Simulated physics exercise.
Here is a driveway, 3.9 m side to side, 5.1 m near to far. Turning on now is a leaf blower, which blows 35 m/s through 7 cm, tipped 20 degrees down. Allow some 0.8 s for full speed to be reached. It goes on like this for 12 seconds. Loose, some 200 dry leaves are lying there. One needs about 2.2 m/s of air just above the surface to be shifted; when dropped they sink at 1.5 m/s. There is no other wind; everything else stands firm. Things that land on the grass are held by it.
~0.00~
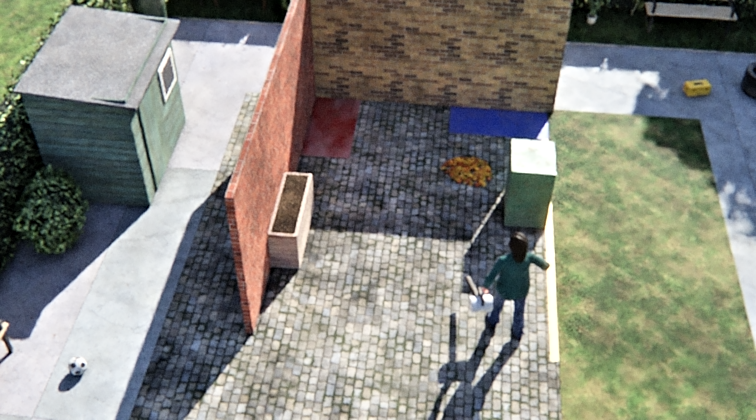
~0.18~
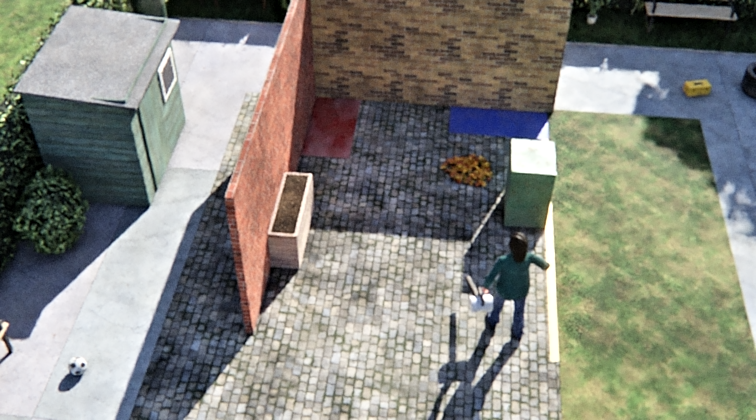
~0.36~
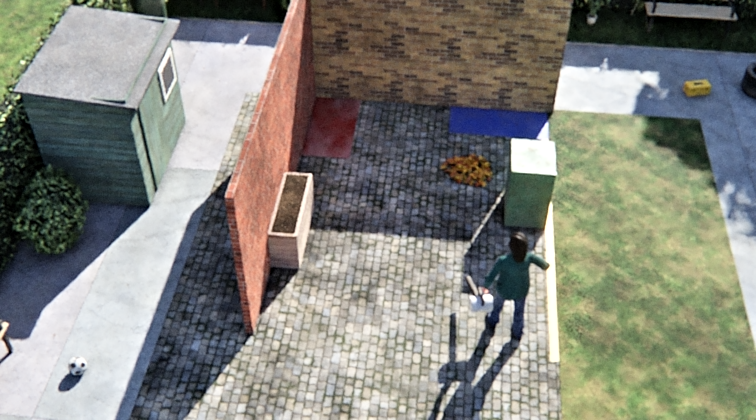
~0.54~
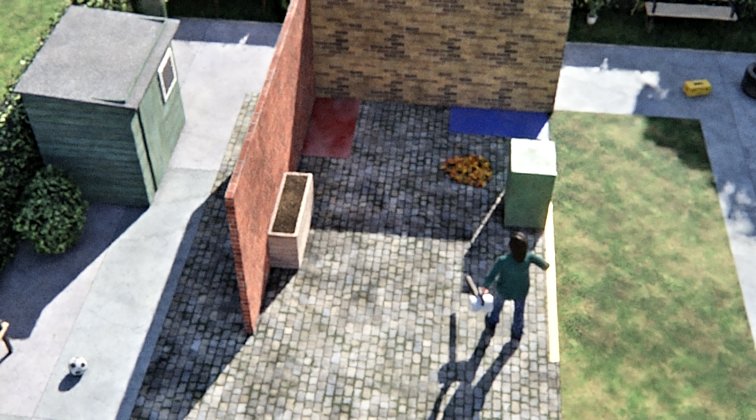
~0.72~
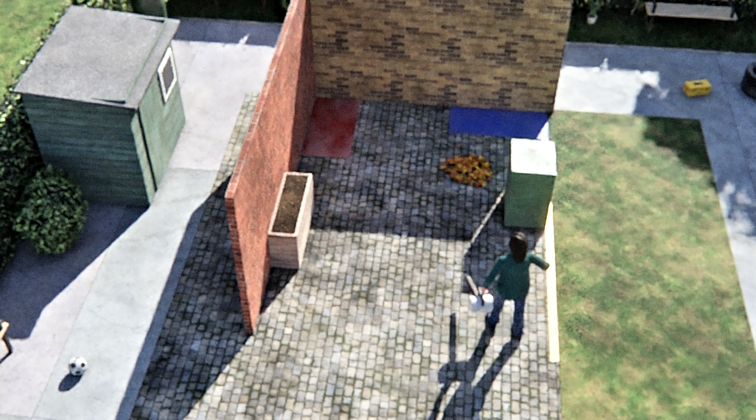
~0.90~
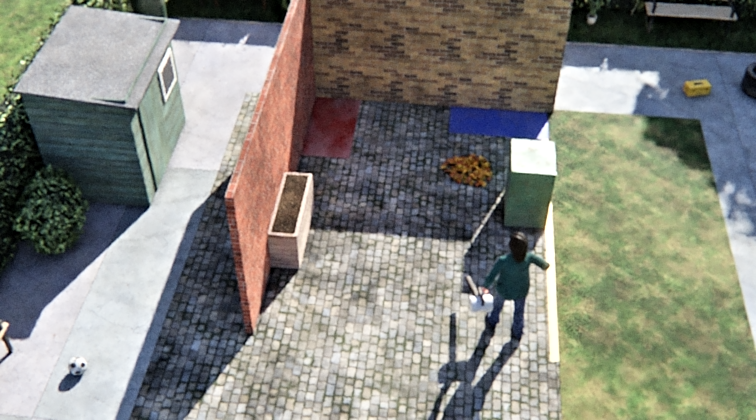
At first, a person in a green top stands on a paved driveway beside a green bin, holding a device, with a small pile of orange-brown leaves lying near a blue painted patch. Throughout the clip, the person stays in place and the leaves lie still, with no visible movement.
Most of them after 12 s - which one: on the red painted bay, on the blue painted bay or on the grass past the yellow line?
It is blue that holds the most.
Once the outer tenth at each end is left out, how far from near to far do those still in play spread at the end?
0.4 m or thereabouts.
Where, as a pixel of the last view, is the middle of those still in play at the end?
Centre: Approx. (476, 117) px, last frame.
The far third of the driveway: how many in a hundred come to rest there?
I'd put it at about 100 percent.
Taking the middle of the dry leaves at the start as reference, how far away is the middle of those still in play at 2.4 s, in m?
Displacement of centre: Approx. 1.0 m.
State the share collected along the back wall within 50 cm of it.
Roughly 90 in a hundred.
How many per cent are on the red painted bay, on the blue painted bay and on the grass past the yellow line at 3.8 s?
About 0 per cent red, 70 per cent blue and 0 per cent yellow.
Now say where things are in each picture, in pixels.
The middle of the dry leaves is near (468, 170), none has stirred yet and the mouth of the leaf blower is at (468, 278), in the first picture.
The middle of the dry leaves is near (468, 169), none has stirred yet, the red painted bay is centred on (332, 127), the blue painted bay is centred on (499, 123) and the yellow line is centred on (552, 220), in the second picture.
The middle of the dry leaves is near (468, 169), none has stirred yet, the top of a bin is at (534, 156) and the top of a planter is at (290, 203), in the third picture.
The middle of the dry leaves is near (468, 169) and none has stirred yet, in the fourth picture.
The middle of the dry leaves is near (468, 169) and none has stirred yet, in the fifth picture.
The middle of the dry leaves is near (468, 169) and none has stirred yet, in the sixth picture.
After 2.4 s, 96 % are on the move or not yet settled, 0 % are on the red painted bay, 40 % on the blue painted bay and 0 % on the grass past the yellow line; the middle of those still in play is near (472, 132).
After 3.8 s, 76 % are on the move or not yet settled, 0 % are on the red painted bay, 66 % on the blue painted bay and 0 % on the grass past the yellow line; the middle of those still in play is near (474, 124).
After 6.6 s, 56 % are on the move or not yet settled, 0 % are on the red painted bay, 82 % on the blue painted bay and 0 % on the grass past the yellow line; the middle of those still in play is near (476, 120).
After 12.0 s, at the end, 0 % are on the red painted bay, 86 % on the blue painted bay and 0 % on the grass past the yellow line; the middle of those still in play is near (476, 117).
